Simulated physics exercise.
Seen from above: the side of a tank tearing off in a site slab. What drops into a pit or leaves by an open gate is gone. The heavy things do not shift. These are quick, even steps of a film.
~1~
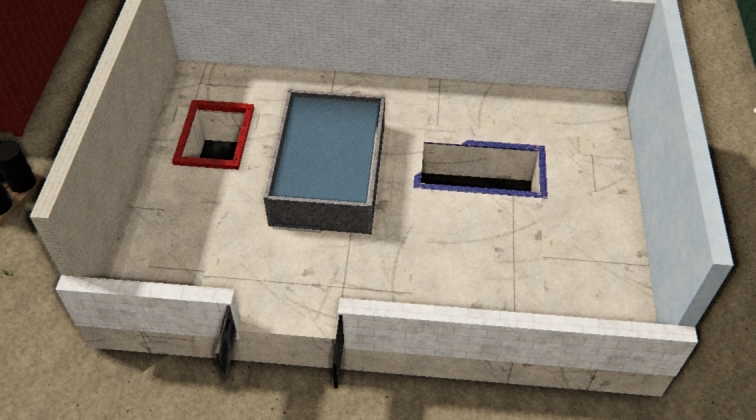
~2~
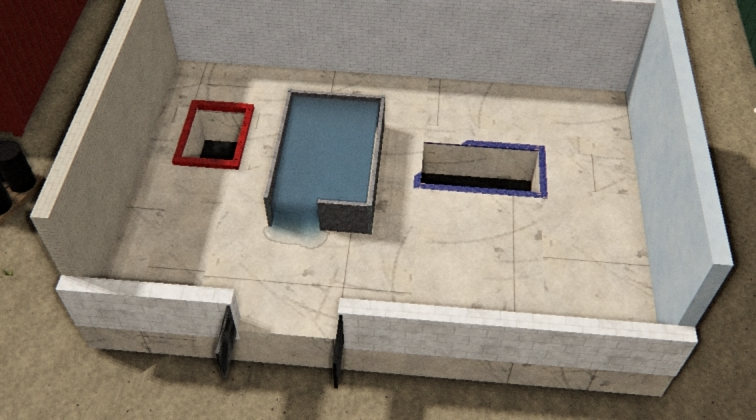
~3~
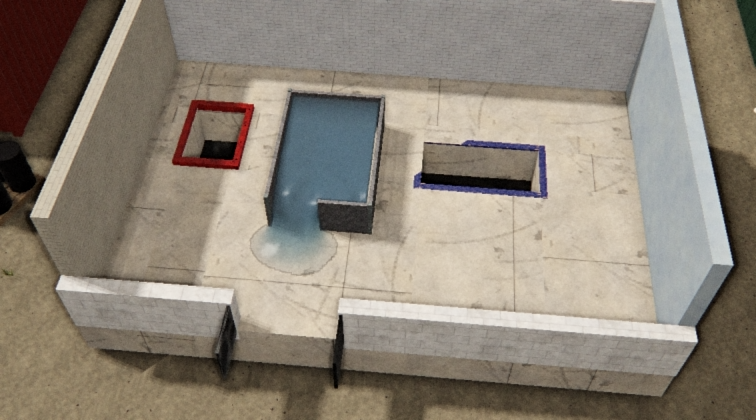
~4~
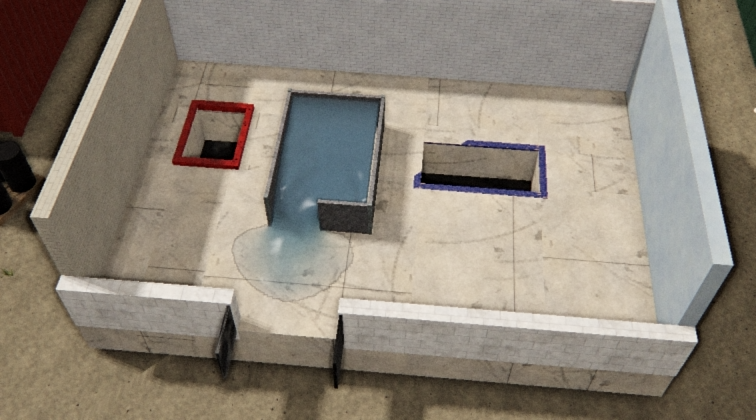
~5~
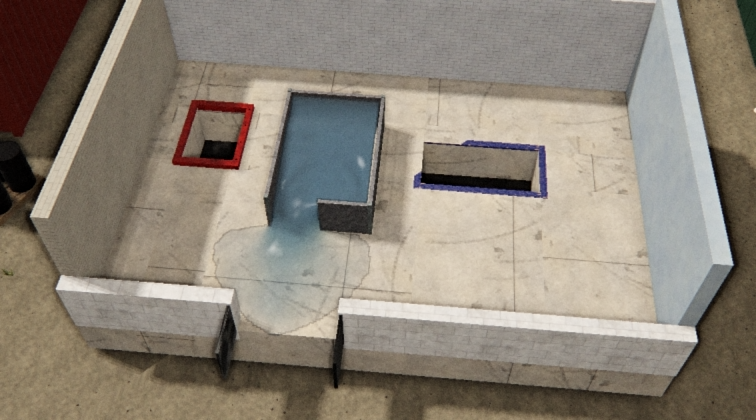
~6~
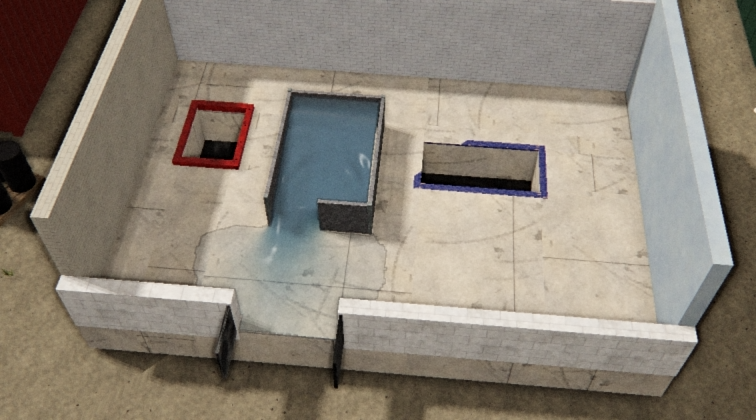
Water pours from a gap in the tank's front wall and spreads across the pale slab.
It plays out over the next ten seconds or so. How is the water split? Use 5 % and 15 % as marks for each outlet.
In the end: The gate takes over 15 %; the red pit takes under 5 %; the blue pit takes under 5 %.
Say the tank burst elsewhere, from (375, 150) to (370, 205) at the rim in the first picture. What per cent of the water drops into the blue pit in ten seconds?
Parts in a hundred: Blue 30.
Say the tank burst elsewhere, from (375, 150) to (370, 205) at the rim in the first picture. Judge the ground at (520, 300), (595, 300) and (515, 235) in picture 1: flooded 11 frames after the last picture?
As listed: Under water, under water, covered.
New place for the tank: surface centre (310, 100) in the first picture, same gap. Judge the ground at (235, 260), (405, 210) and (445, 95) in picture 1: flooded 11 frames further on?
In that order: Flooded, no water, no water.
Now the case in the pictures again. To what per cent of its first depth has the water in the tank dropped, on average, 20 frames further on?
I make it 46 per cent.
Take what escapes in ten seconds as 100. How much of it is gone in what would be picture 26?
About 55 per cent.
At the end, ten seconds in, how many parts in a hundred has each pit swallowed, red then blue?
About 0 and 0 per cent.
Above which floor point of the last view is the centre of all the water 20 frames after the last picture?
Near (293, 207).
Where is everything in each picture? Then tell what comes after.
The first picture shows still water in the open tank at (328, 148).
In the second picture, the front is at (318, 242), out from the gap at (295, 216).
In the third picture, water pours out at (295, 218) and has run to (313, 267).
In the fourth picture, the front is at a hidden place, out from the gap at (295, 218).
In the fifth picture, water pours out at (295, 218) and has run to a hidden place.
In the sixth picture, the front is at a hidden place, out from the gap at (295, 218).
A moment on, water covers 15 % of the floor; the gate 7 %, the red pit 0 %, the blue pit 0 %.
Next, water covers 20 % of the floor; the gate 16 %, the red pit 0 %, the blue pit 0 %.
Then, water covers 30 % of the floor; the gate 26 %, the red pit 0 %, the blue pit 0 %.
Later, water covers 40 % of the floor; the gate 38 %, the red pit 0 %, the blue pit 0 %.
In the end, water covers 55 % of the floor; the gate 48 %, the red pit 0 %, the blue pit 0 %.
